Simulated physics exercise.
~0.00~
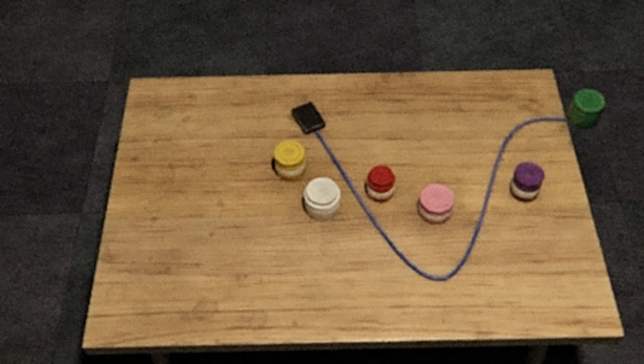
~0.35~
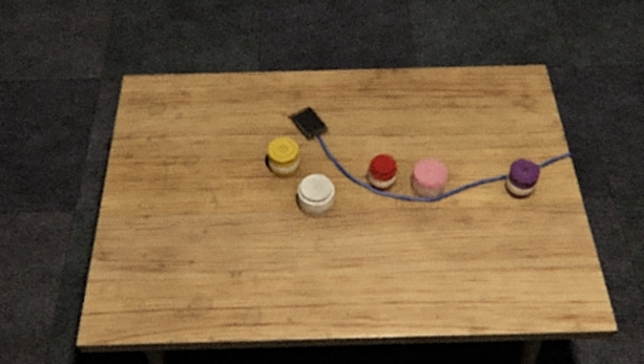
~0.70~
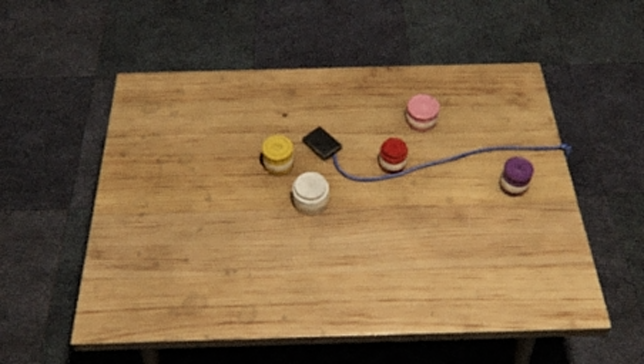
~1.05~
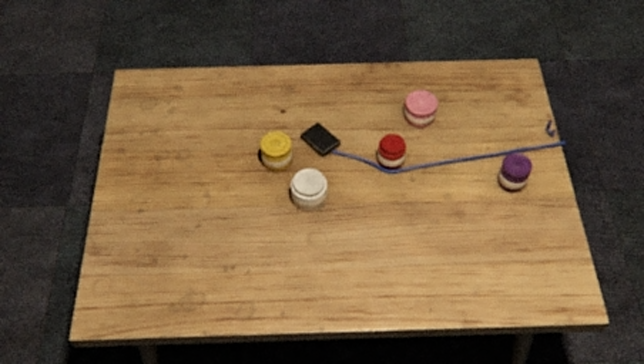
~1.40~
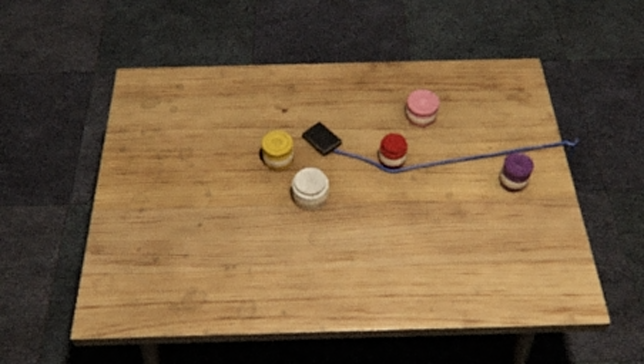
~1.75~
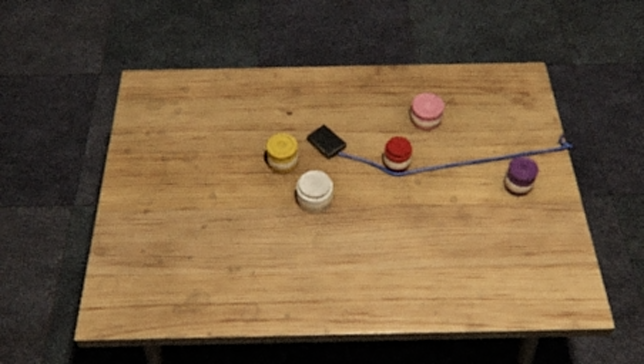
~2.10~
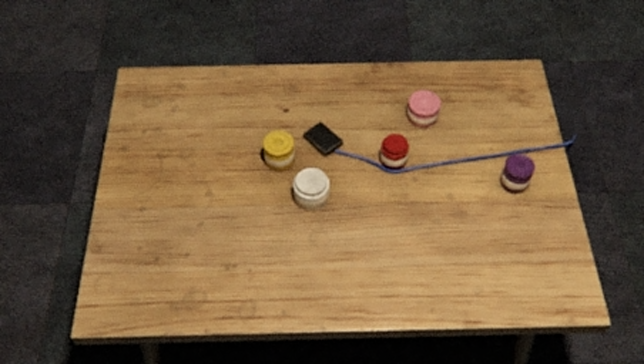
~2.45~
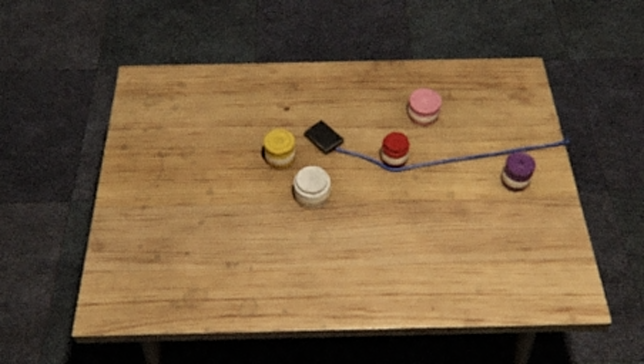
To begin with, a blue cable winds in a deep loop across a wooden table, joining a black phone to a green object at the right edge, with small colored containers standing around it. The green object drops out of view and the cable pulls taut, its loop sweeping up toward the red jar and pink tin. The pink tin is swept far up the table, while the phone slides right and slightly down and the red jar shifts moderately up and right. The cable then rests bent around the red jar, its tail still at the right edge. The phone remains on the table, and the yellow, white and purple containers keep their places.
